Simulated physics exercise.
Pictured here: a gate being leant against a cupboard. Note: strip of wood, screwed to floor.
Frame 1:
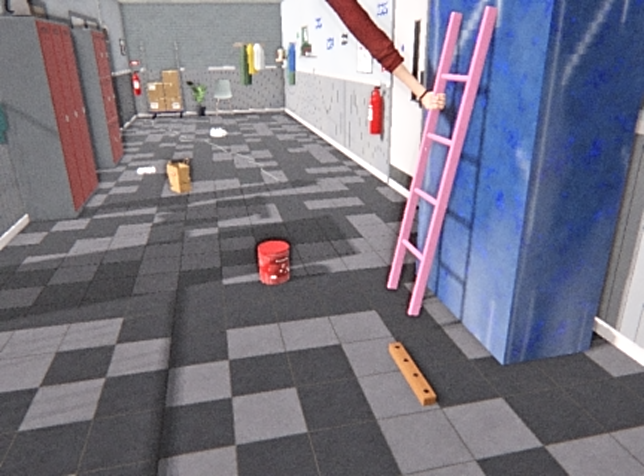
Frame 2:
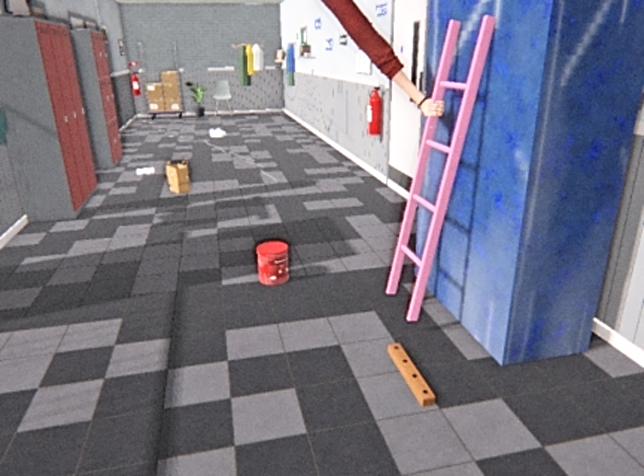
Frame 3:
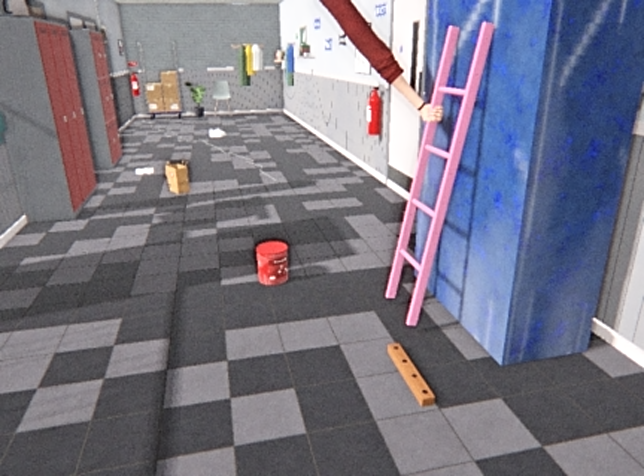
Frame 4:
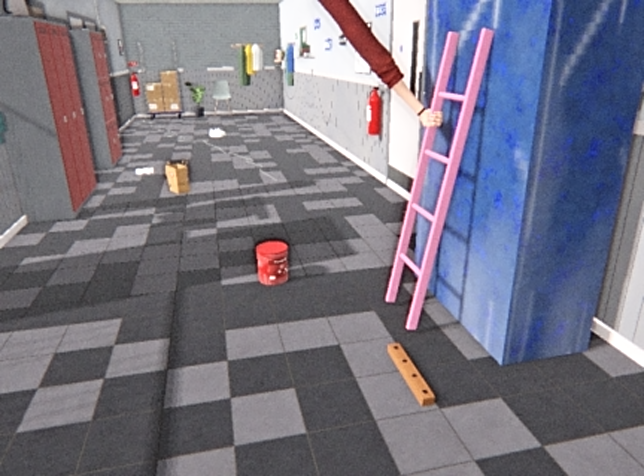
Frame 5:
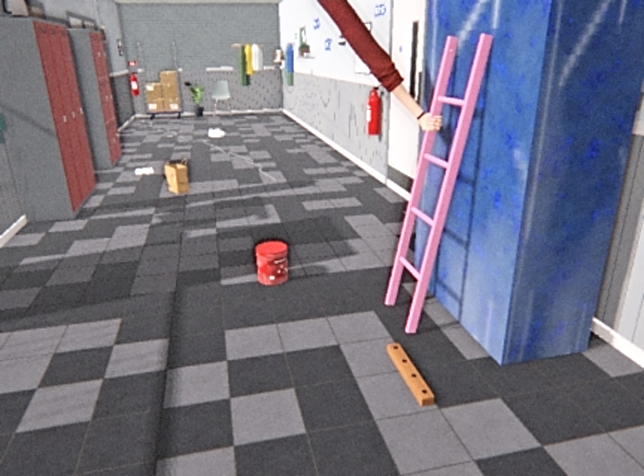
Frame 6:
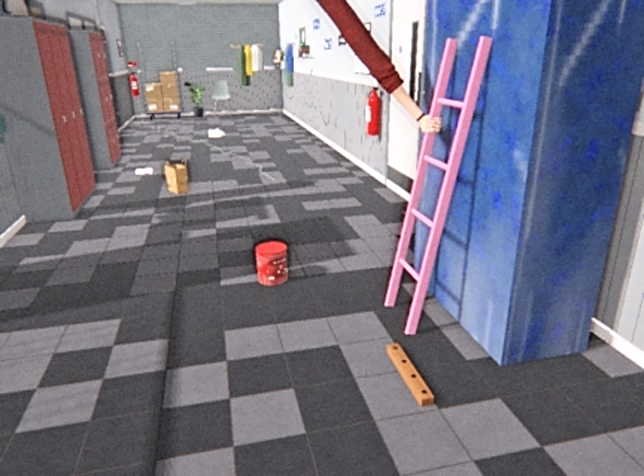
An arm in a red sleeve held a pink gate, shaped like a ladder, against a tall blue cupboard and lowered it slightly, while the red pail and wooden strip on the floor stayed still.
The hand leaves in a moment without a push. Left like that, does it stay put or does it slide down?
It keeps its footing.
Then, 0.74 s later than the last frame, pink gate at rest near (431, 192).
When it is over, the pink gate stays up, near (431, 192); the rest as before.
